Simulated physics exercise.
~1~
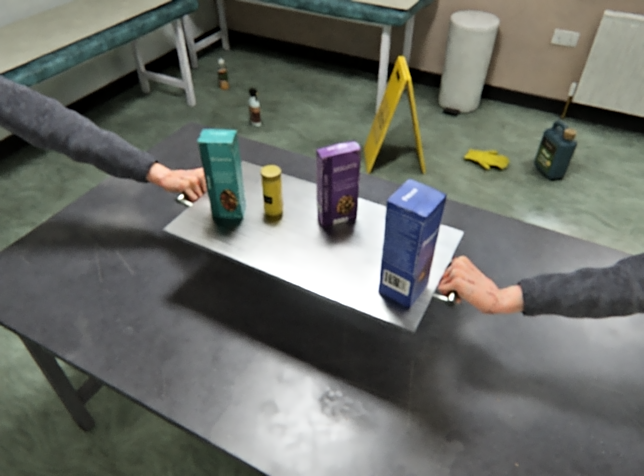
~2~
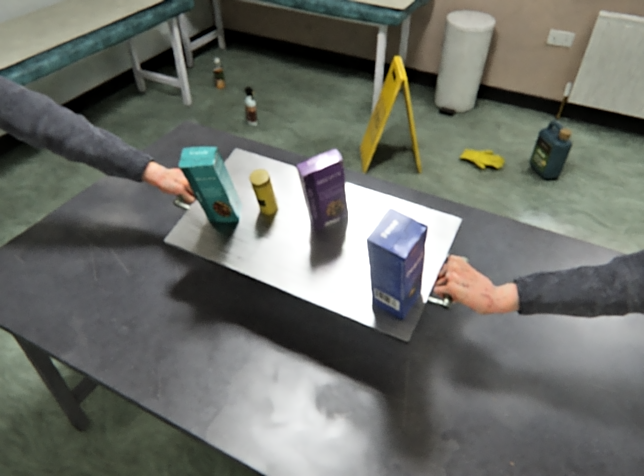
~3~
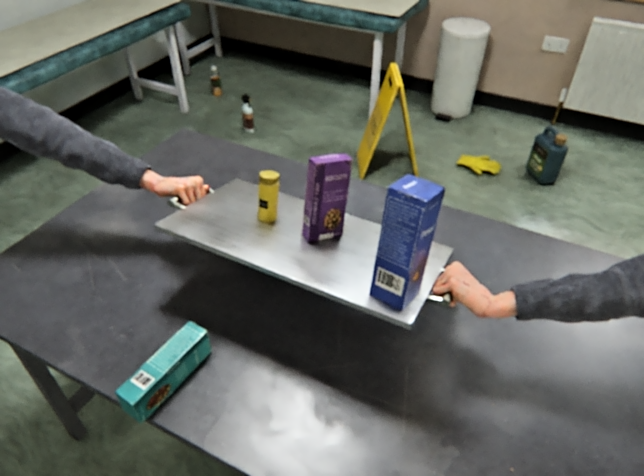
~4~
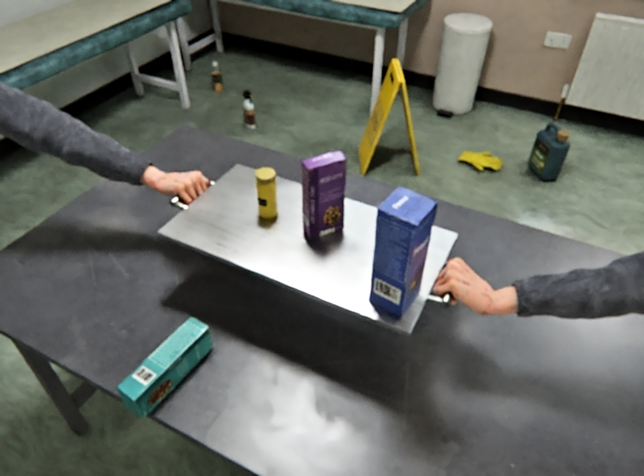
Two hands held a flat tray carrying a turquoise carton, a yellow shaker, a purple packet and a blue carton, and tilted it towards the near side, then back; the turquoise carton toppled onto the table, while the other three stayed standing on the tray.
